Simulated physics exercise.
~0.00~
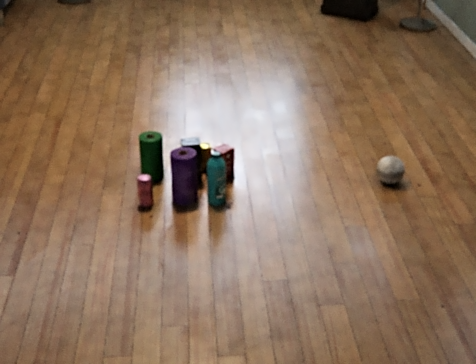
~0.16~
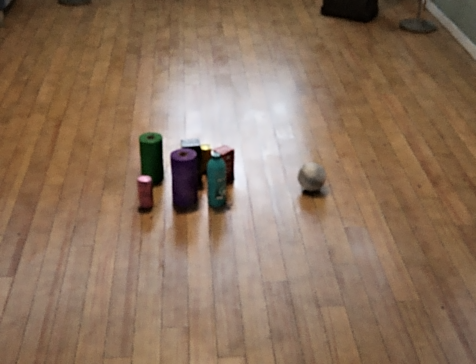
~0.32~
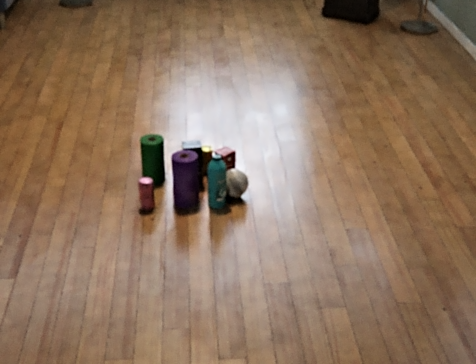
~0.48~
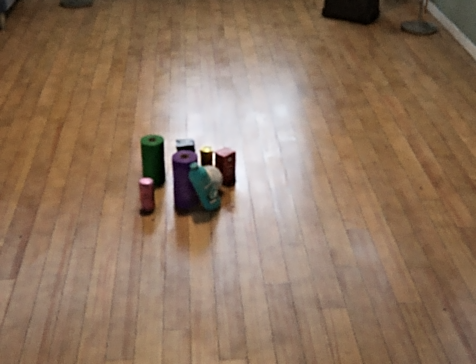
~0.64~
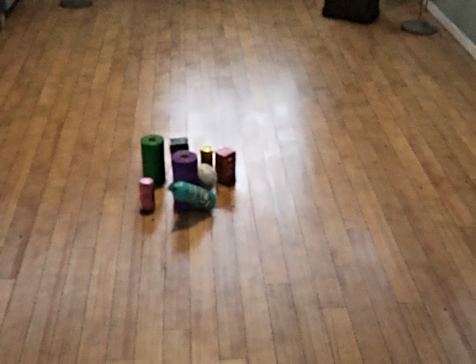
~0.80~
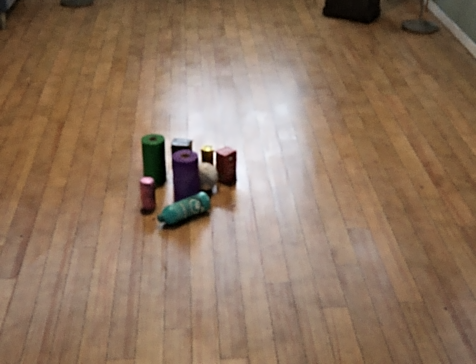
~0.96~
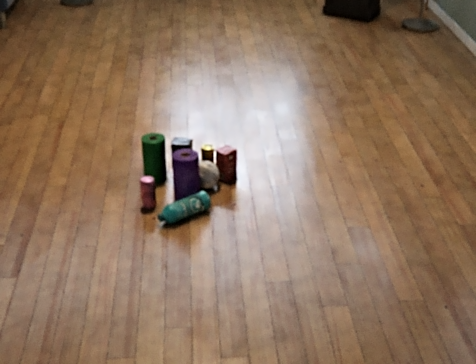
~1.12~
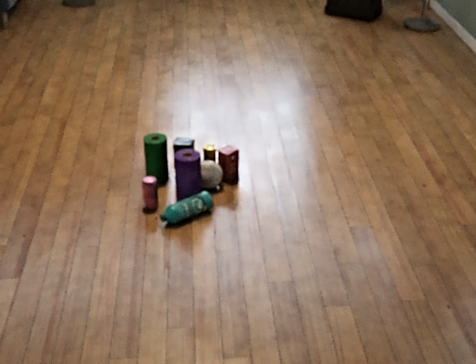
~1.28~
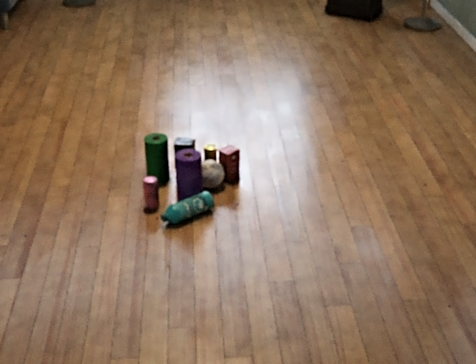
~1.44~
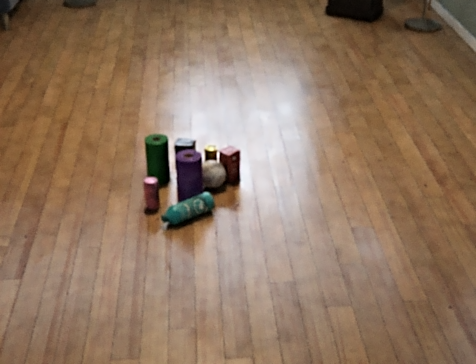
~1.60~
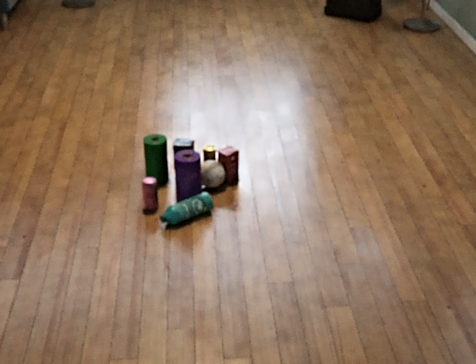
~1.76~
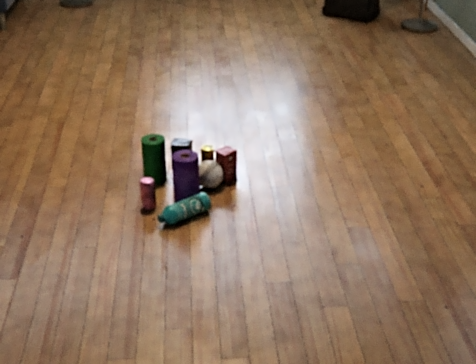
A purple roll stood among a green roll, cans, cartons and a turquoise bottle on a wooden floor as a white ball rolled in from the right, knocked the bottle onto its side and stopped among the things still standing.
